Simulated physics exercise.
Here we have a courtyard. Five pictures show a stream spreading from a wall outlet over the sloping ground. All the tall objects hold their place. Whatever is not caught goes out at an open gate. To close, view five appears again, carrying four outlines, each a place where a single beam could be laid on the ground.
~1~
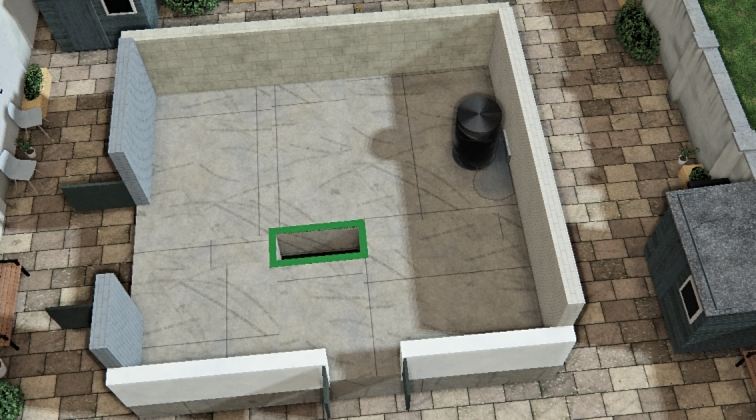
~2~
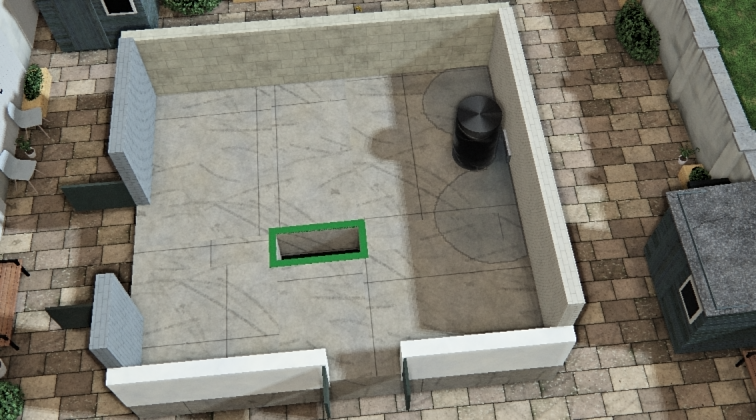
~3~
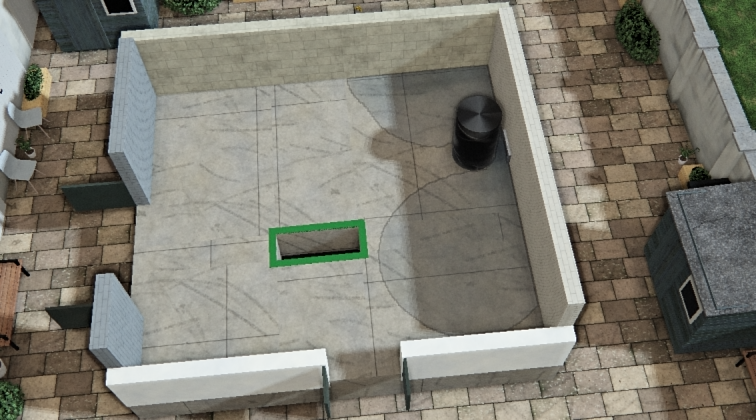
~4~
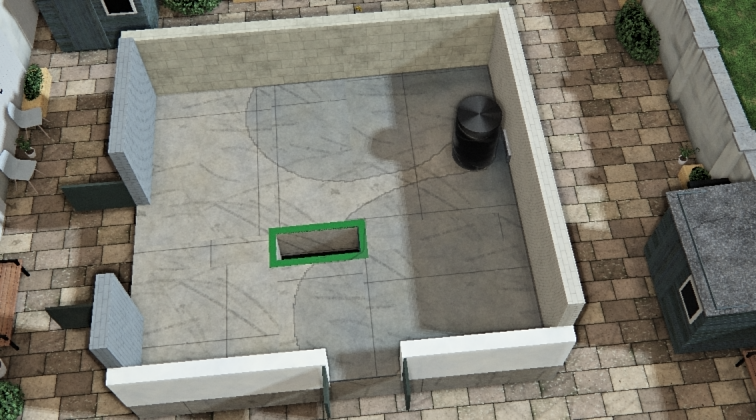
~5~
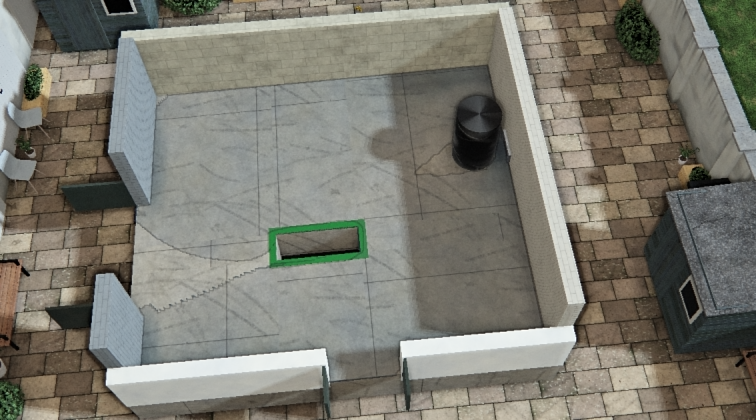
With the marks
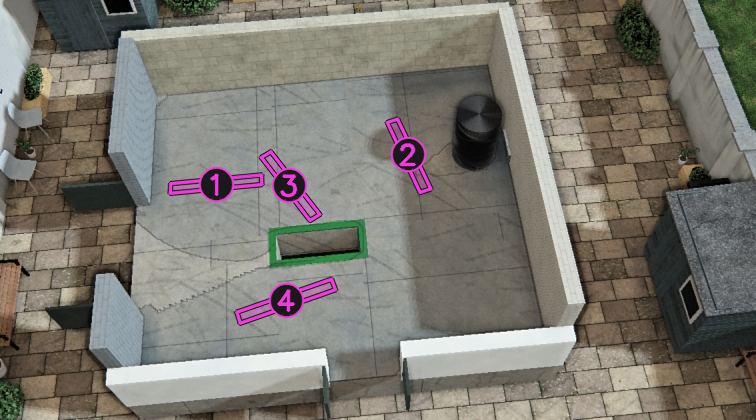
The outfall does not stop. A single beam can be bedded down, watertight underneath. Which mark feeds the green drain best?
The best place is 3.
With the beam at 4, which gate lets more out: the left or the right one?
The left gate.
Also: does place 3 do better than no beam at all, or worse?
Place 3 is better.
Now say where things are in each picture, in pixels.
Outfall at (507, 147); green drain at (318, 243); open gate at (147, 259); open gate at (364, 363); water covers 2 % of the ground and shows as far out as (503, 192); green drain still dry.
Water covers 12 % of the ground and shows as far out as (459, 247); green drain still dry.
Water covers 27 % of the ground and shows as far out as (424, 315); green drain still dry.
Water covers 52 % of the ground and shows as far out as (250, 105); green drain taking water.
Water covers 86 % of the ground and shows as far out as (143, 336); green drain taking water.
On the marked copy, 1 from (170, 188) to (261, 179); 2 from (392, 120) to (425, 190); 3 from (266, 154) to (314, 217); 4 from (238, 317) to (333, 284).
Choosing 1, about 11 % of the stream runs into the green drain, about 85 % out by the gates.
Choosing 2, about 9 % of the stream runs into the green drain, about 91 % out by the gates.
Choosing 3, about 19 % of the stream runs into the green drain, about 81 % out by the gates.
Choosing 4, about 12 % of the stream runs into the green drain, about 88 % out by the gates.
